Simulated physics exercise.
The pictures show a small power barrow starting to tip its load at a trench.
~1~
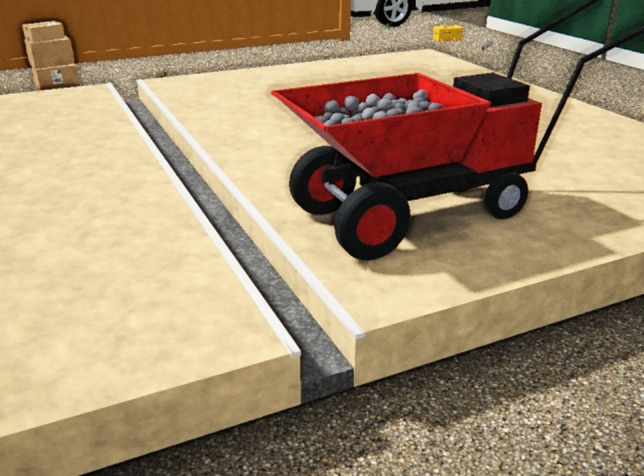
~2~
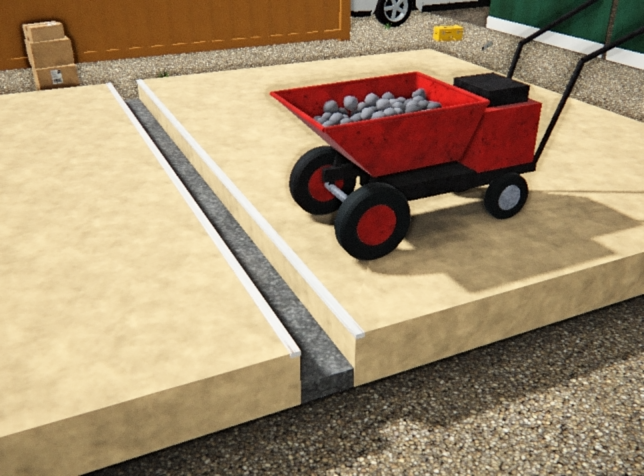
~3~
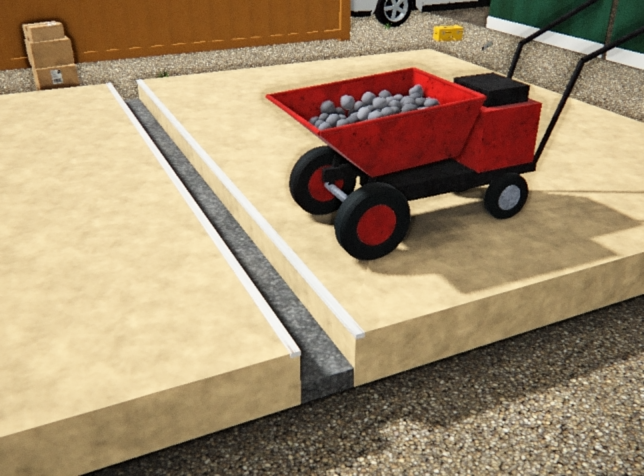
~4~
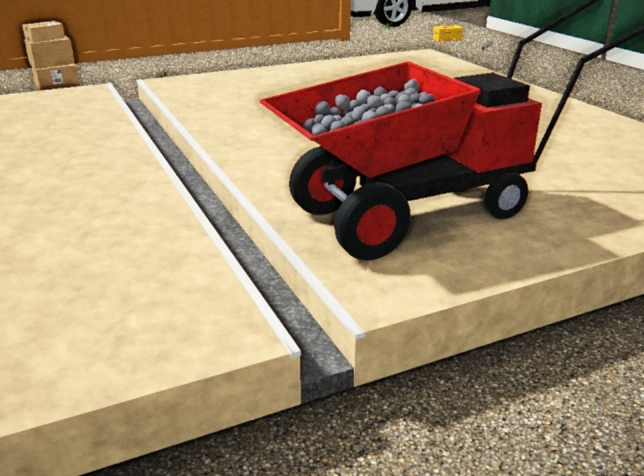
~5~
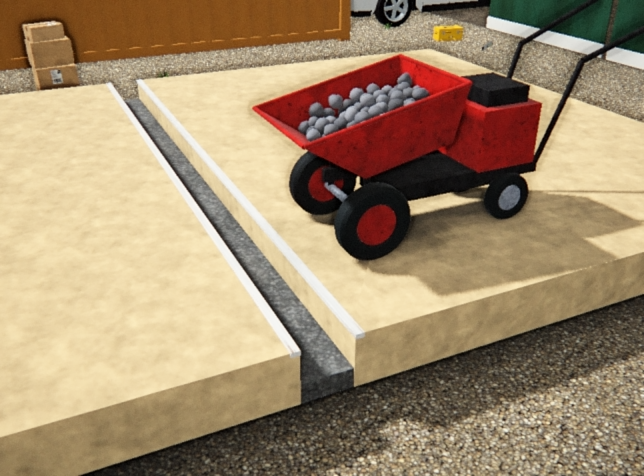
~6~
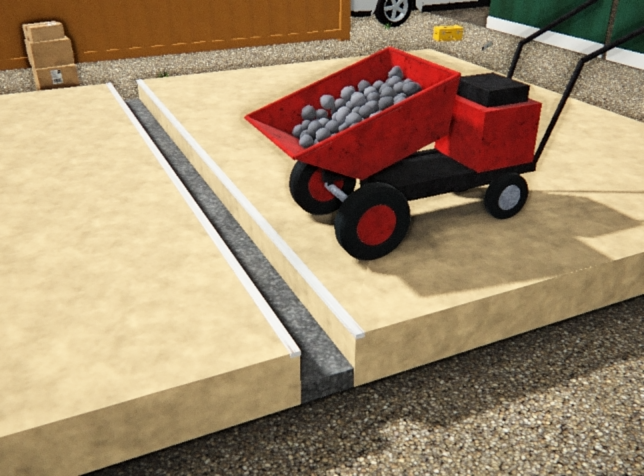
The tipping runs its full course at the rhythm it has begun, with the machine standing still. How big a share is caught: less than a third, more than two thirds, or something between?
It catches under a third.
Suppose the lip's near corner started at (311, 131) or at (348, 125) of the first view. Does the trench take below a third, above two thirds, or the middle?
The first try: Under a third. The second: One to two thirds.
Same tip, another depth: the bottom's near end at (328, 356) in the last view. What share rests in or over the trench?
About 10 per cent.
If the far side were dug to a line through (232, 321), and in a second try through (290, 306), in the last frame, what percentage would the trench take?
Near 70 % and 0 %.
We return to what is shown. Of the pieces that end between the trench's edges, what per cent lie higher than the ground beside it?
Near 0 %.
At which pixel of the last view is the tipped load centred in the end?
Close to (195, 262).
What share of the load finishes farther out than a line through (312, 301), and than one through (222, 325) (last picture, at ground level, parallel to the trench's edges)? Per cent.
The first gives 70 %, the second 30 %.
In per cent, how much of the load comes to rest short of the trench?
Roughly 0 in a hundred.
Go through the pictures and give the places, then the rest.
In the first picture, lip of the skip (326, 129), level; top of the load (397, 116), round cobbles; first edge of the trench (328, 296); far edge (268, 312), the trench under half as wide as the skip, and about half as deep as wide.
In the second picture, lip of the skip (324, 130), level; top of the load (396, 116).
In the third picture, lip of the skip (320, 133), tipped barely; top of the load (395, 107).
In the fourth picture, lip of the skip (313, 139), tipped a little; top of the load (405, 102).
In the fifth picture, lip of the skip (304, 147), tipped a little; top of the load (398, 99).
In the sixth picture, lip of the skip (295, 158), tipped clearly; top of the load (393, 102); first edge of the trench (328, 296); far edge (268, 312).
Just after the last frame, skip tipped steeply; every one in the skip.
A moment on, skip tipped right over; roughly half in the skip; just a few in or heaped over the trench; roughly a third beyond it; just a few falling.
Further on, skip tipped right over; roughly a quarter in the skip; about a tenth in or heaped over the trench; roughly half beyond it.
When it is over, skip tipped right over; roughly a quarter in the skip; roughly a quarter in or heaped over the trench; roughly half beyond it.
